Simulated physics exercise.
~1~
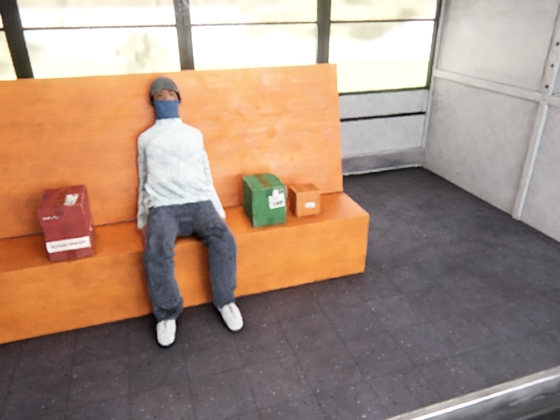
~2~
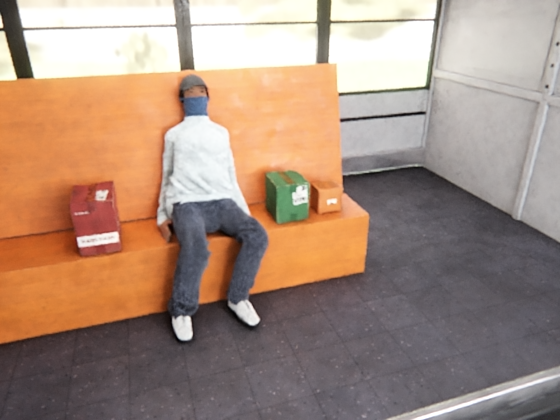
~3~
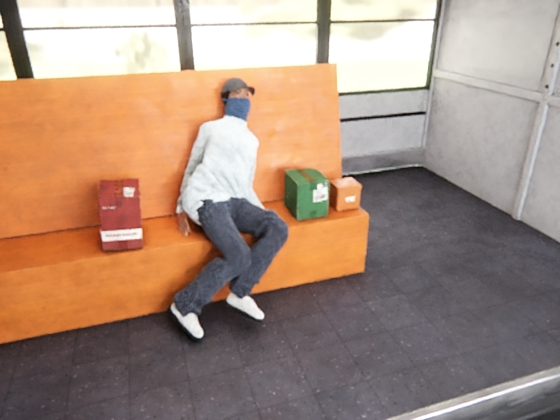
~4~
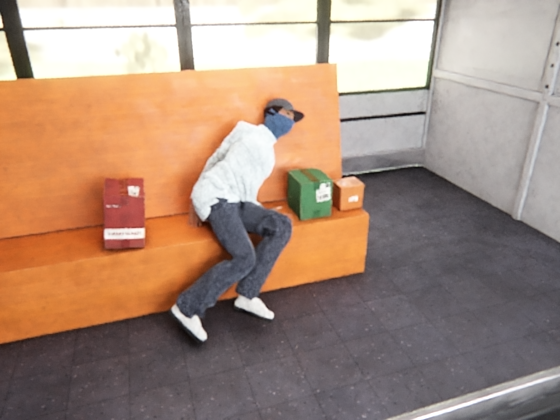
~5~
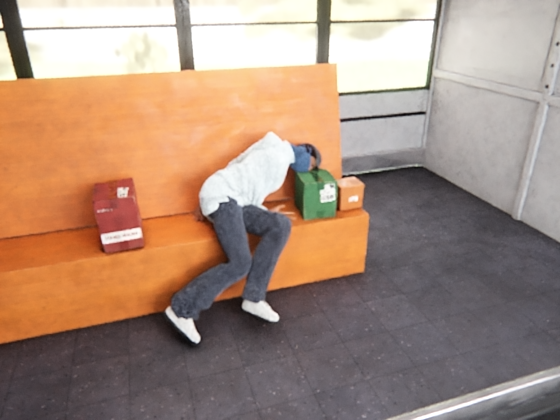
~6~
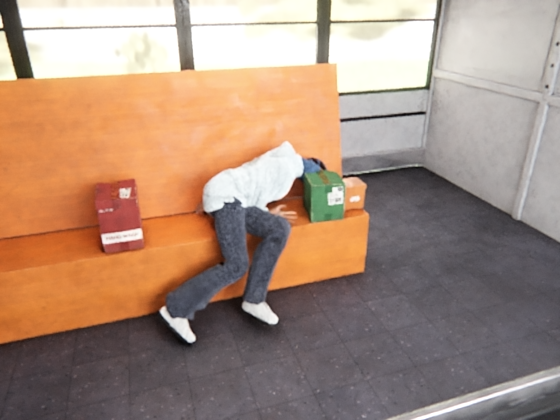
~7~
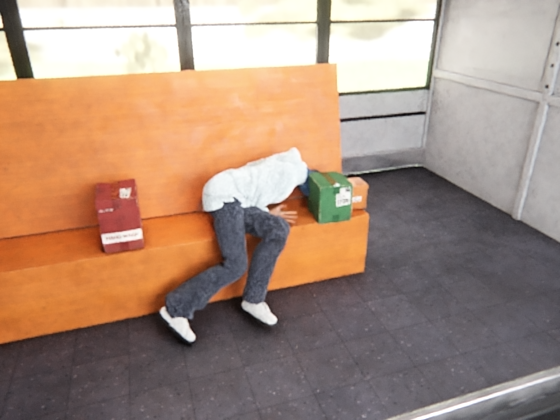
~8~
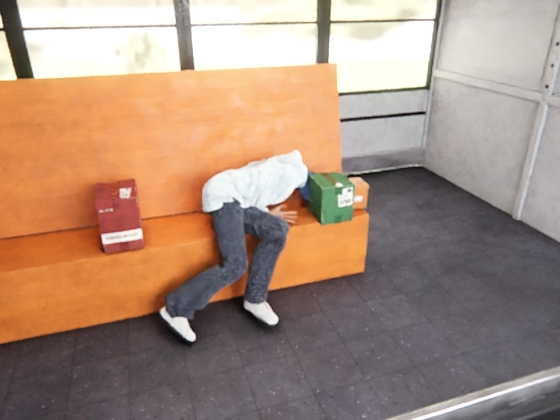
On an orange bench, a seated person slides right and slumps over against a green box.
